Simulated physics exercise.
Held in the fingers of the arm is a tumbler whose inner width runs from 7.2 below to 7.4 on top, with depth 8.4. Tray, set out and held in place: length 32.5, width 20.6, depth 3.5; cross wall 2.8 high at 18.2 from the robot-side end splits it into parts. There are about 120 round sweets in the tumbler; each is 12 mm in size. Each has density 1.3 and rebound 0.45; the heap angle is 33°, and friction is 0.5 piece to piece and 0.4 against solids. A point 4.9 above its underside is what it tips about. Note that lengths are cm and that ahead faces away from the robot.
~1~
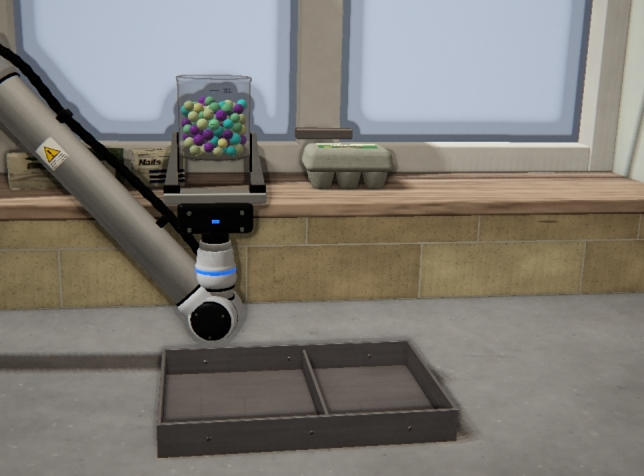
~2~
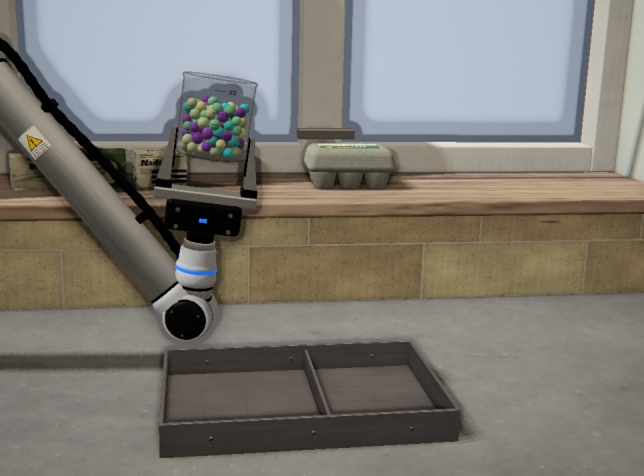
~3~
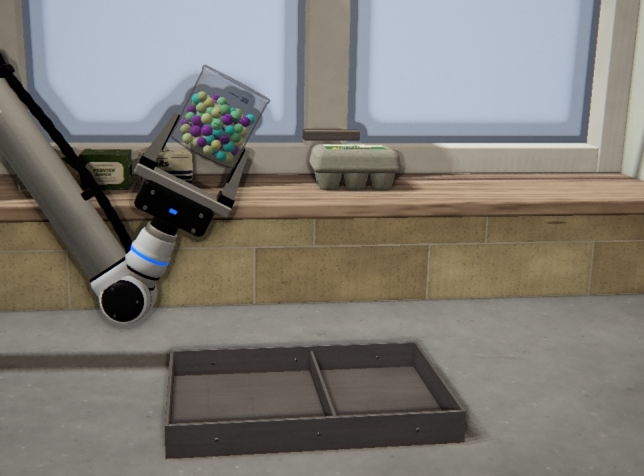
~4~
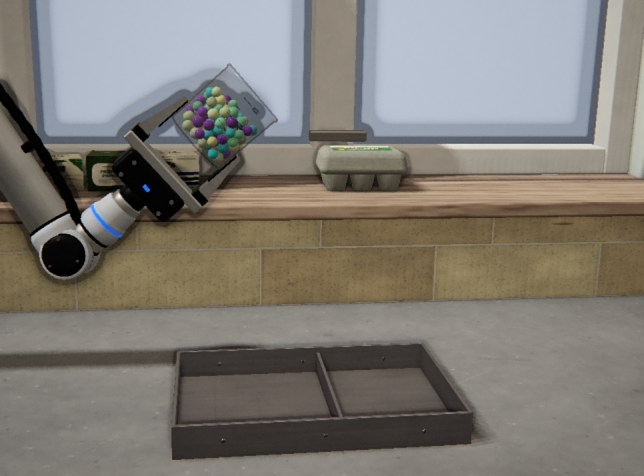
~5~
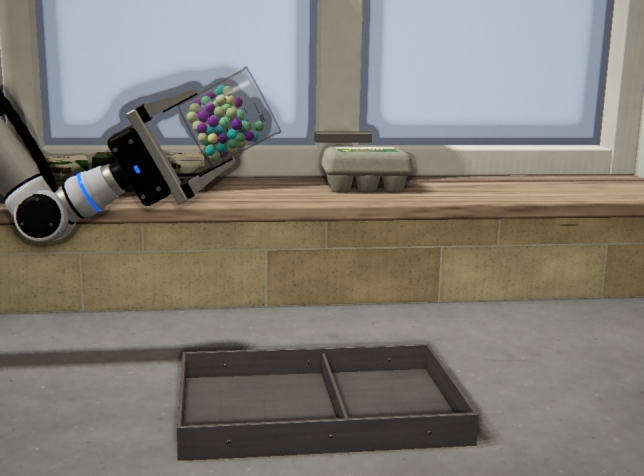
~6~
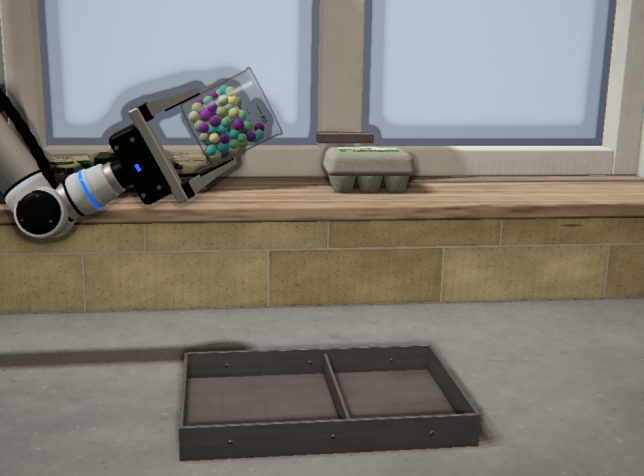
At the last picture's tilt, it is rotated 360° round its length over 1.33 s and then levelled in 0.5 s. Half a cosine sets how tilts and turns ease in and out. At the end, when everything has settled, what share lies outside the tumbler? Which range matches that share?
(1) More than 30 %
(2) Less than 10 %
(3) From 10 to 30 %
2.
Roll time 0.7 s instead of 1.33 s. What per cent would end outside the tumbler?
Expected share: Some 0 %.
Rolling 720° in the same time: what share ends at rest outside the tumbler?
Then about 0 per cent.
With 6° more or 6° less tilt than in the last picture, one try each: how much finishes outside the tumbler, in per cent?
Around 5 percent on the first try, 0 percent on the second.
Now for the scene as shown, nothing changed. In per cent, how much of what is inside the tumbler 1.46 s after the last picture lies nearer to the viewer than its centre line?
It's close to 45 percent.
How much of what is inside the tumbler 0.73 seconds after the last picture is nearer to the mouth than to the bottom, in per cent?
Roughly 30 per cent.
Then, 0.73 s after the last picture, tipped 63°, highest piece 38 above the table; 123 in the tumbler.
Then, 1.46 s after the last picture, tipped 52°, highest piece 38 above the table; 122 in the tumbler, 1 in the robot-side part.
Then, 2.03 s after the last picture, upright, highest piece 39 above the table; 122 in the tumbler, 1 in the far-side part.
Then, 2.73 s after the last picture, upright, highest piece 39 above the table; 122 in the tumbler, 1 in the far-side part.
Final count, 122 in the tumbler, 1 in the far-side part. That is 1 % outside the tumbler.
